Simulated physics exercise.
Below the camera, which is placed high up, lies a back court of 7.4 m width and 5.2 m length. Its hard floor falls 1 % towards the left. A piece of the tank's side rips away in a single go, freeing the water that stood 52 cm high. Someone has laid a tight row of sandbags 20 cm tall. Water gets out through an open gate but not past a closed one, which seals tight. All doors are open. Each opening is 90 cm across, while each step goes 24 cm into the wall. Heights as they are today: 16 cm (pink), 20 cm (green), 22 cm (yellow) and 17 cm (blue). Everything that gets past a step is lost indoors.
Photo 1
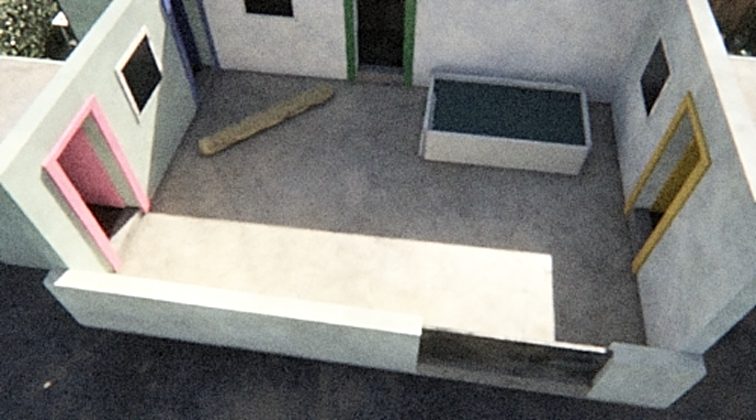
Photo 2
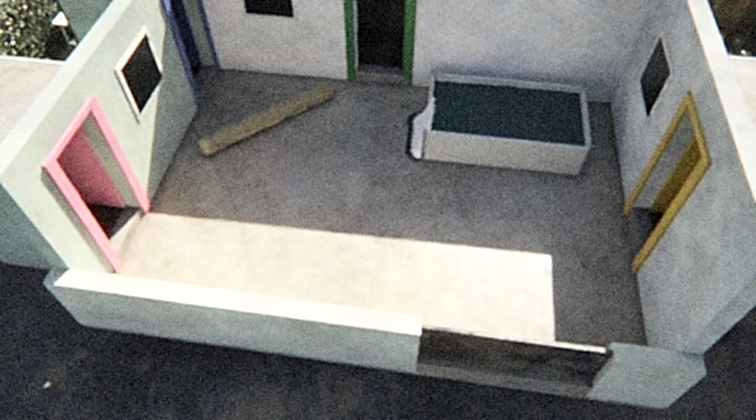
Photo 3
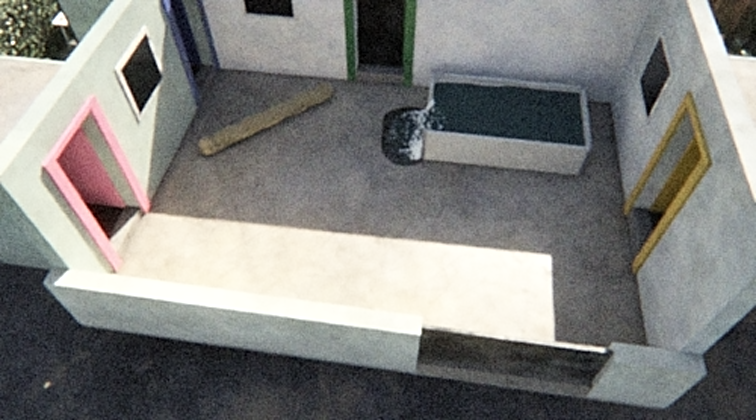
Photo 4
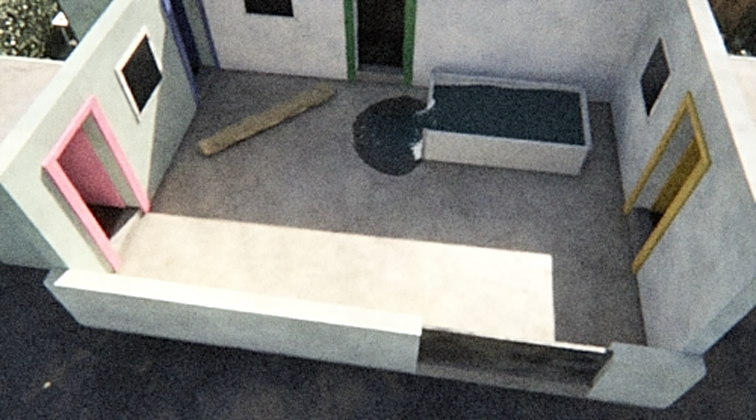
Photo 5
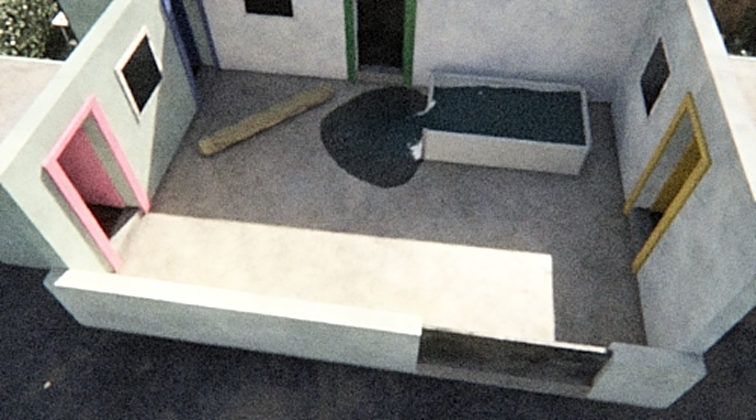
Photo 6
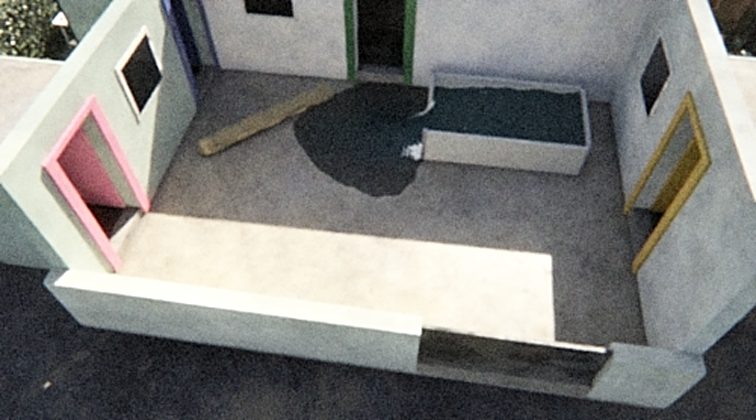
Dark water bursting from the left end of a pale tank and spreading across a walled courtyard floor towards a wooden beam.
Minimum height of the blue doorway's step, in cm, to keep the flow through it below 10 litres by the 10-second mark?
Roughly 8.5 cm.
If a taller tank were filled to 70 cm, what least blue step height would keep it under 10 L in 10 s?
You'd need a step of close to 13.5 cm.
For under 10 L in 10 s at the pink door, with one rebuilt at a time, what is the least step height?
Pink would need about 17 cm on its own.
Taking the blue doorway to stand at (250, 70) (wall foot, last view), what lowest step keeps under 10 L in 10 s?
6.5 cm.
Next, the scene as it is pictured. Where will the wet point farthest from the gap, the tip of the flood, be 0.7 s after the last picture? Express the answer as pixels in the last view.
Look about (217, 157) in the last picture.
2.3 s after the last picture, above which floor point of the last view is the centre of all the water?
I'd say around (375, 153).
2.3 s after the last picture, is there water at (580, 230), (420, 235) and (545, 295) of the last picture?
One by one: Clear, clear, clear.
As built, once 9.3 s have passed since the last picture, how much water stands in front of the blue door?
About 12.5 centimetres.
Then, 0.7 s after the last picture water covers 20 % of the floor, deepest (28 cm) near (414, 139); it has not reached the blue door.
Then, 2.3 s after the last picture water covers 45 % of the floor, deepest (32 cm) near (100, 302); 9 cm at the blue door, 0 litres in over its 17 cm step.
Then, 9.3 s after the last picture water covers 95 % of the floor, deepest (13 cm) near (208, 91); 13 cm at the blue door, 0 litres in over its 17 cm step.
At the blue door as built, the water peaked near 13 cm, 9.3 s after the last picture.
With a step of 7.5 cm, 18 litres would have come in within the 10 s; with 10 cm, 2 litres. So under 10 litres takes about 8.5 cm.
